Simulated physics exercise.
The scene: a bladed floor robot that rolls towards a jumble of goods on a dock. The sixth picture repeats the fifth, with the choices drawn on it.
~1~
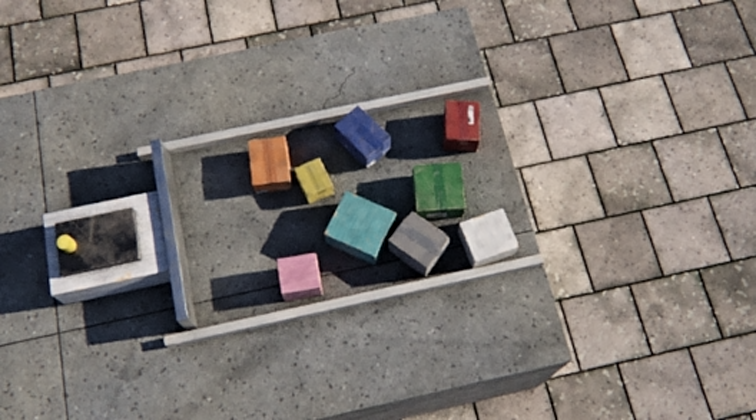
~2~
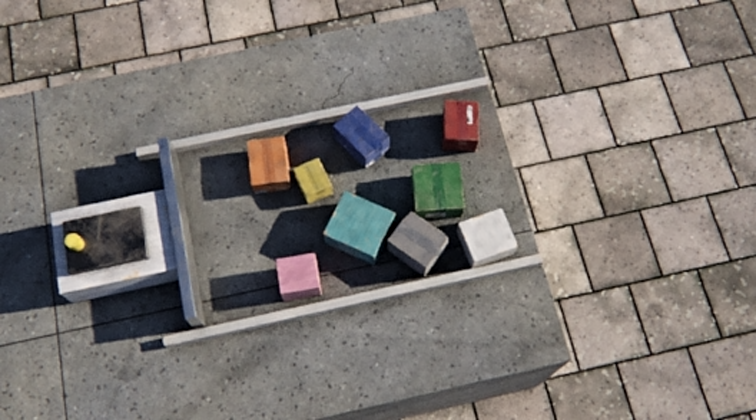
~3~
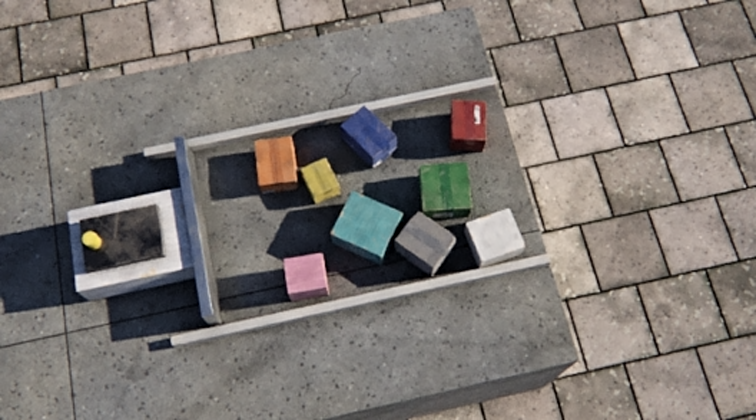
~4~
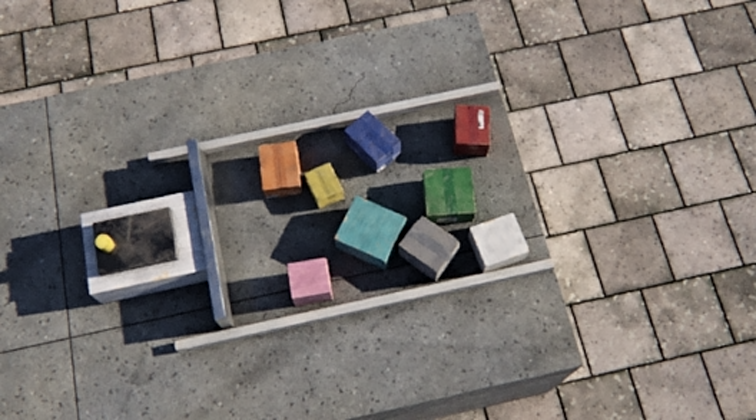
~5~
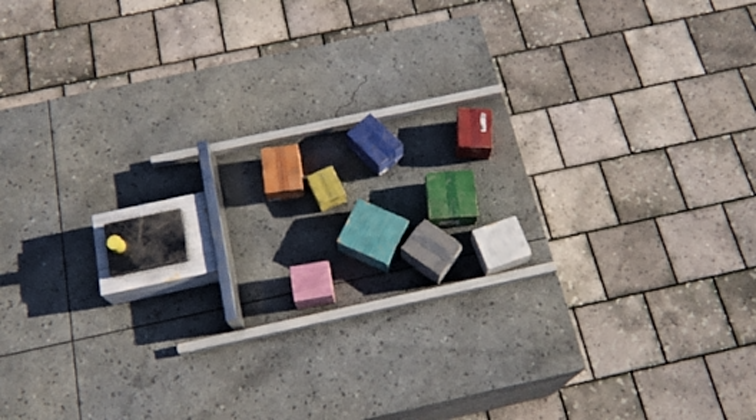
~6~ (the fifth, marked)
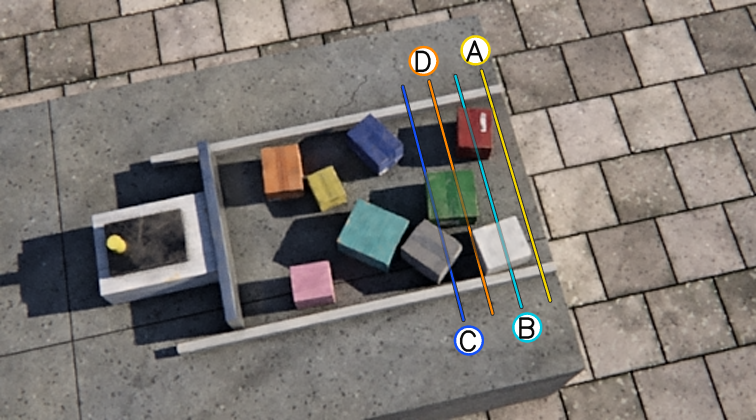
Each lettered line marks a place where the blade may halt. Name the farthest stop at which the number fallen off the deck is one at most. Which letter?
Stop at C.
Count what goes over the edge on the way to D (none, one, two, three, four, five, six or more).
In all, three.
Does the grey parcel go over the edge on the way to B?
Yes.
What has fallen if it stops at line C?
It is the white crate.
On the copy, A at (514, 180); B at (487, 186); C at (432, 198); D at (459, 192).
On C. First, robot (231, 224); pink crate (334, 280); orange box (311, 167).
Then, robot (309, 207); white crate (508, 246); green parcel (457, 197).
Finally, robot (367, 195); white crate over the edge; red parcel (505, 127); one fallen.
By contrast, A drops nine; B drops five; D drops three.
